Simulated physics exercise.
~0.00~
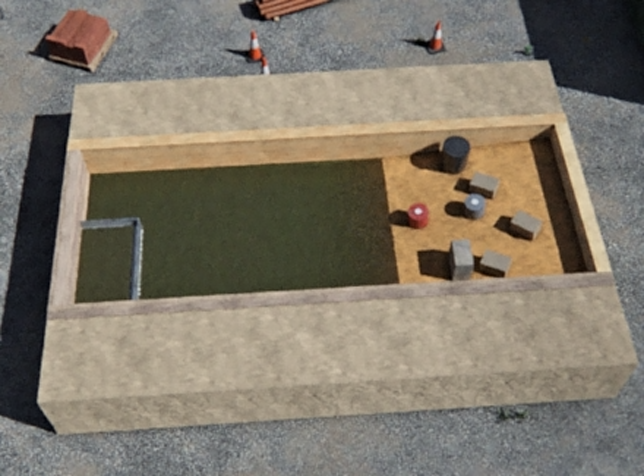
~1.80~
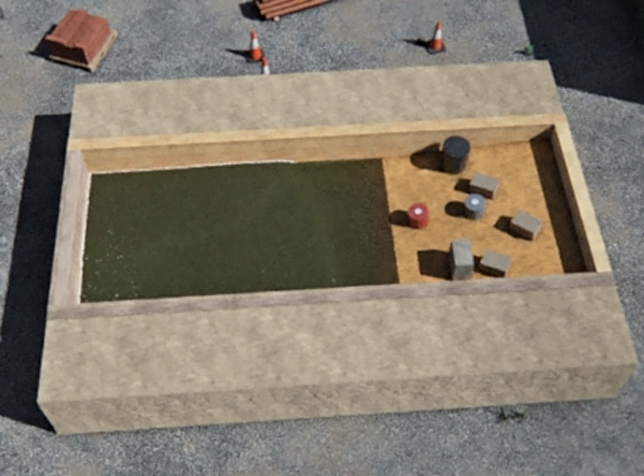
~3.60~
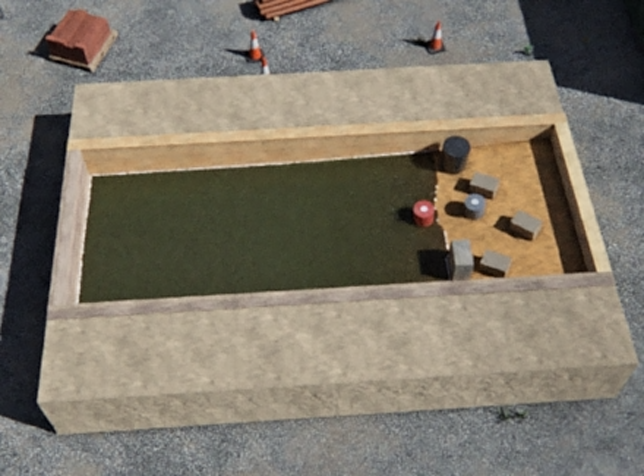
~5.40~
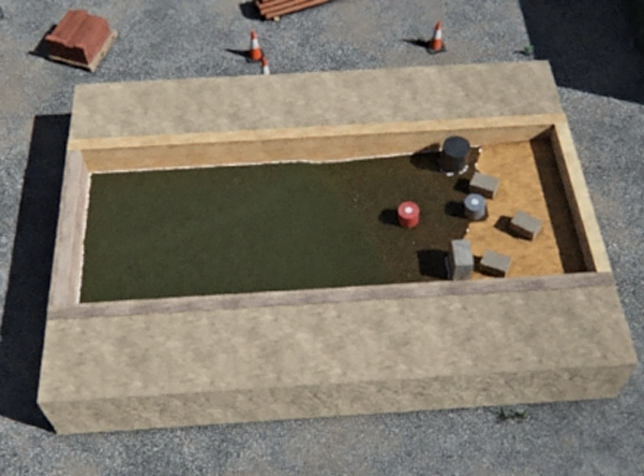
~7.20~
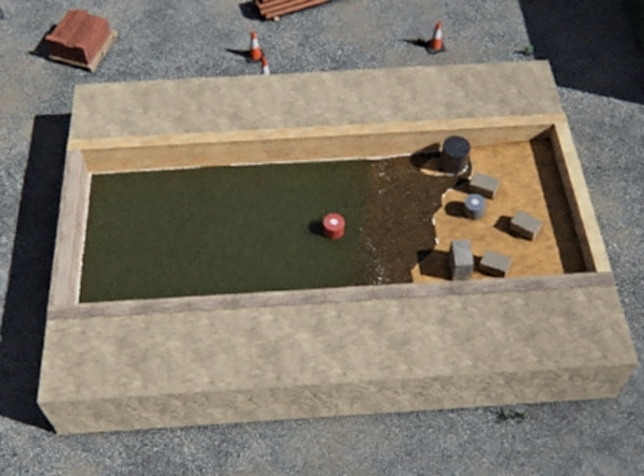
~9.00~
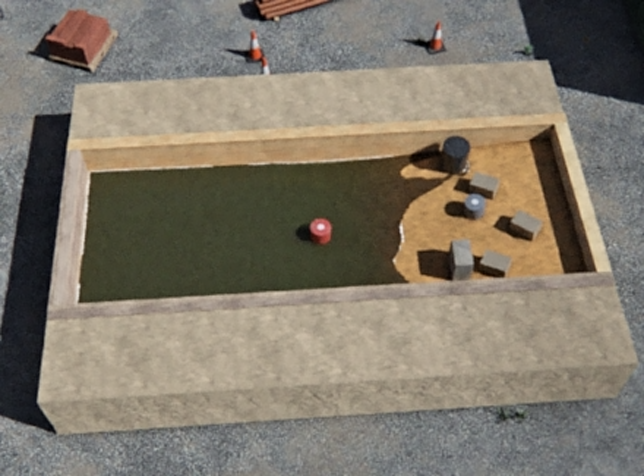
A long wooden-walled basin with broad sand-coloured banks sits on grey gravel, seen from above at an angle, with traffic cones and reddish stacks behind it. Dark green water fills the left and middle, while tan sand at the right holds a red tub, a blue-grey tub, a dark drum and several grey blocks. A metal frame at the left end disappears, and the water spreads right up the sand, reaching the red tub and nudging it rightward. The water then draws back, carrying the tub left. It ends afloat near the middle, the other items still standing on the sand.
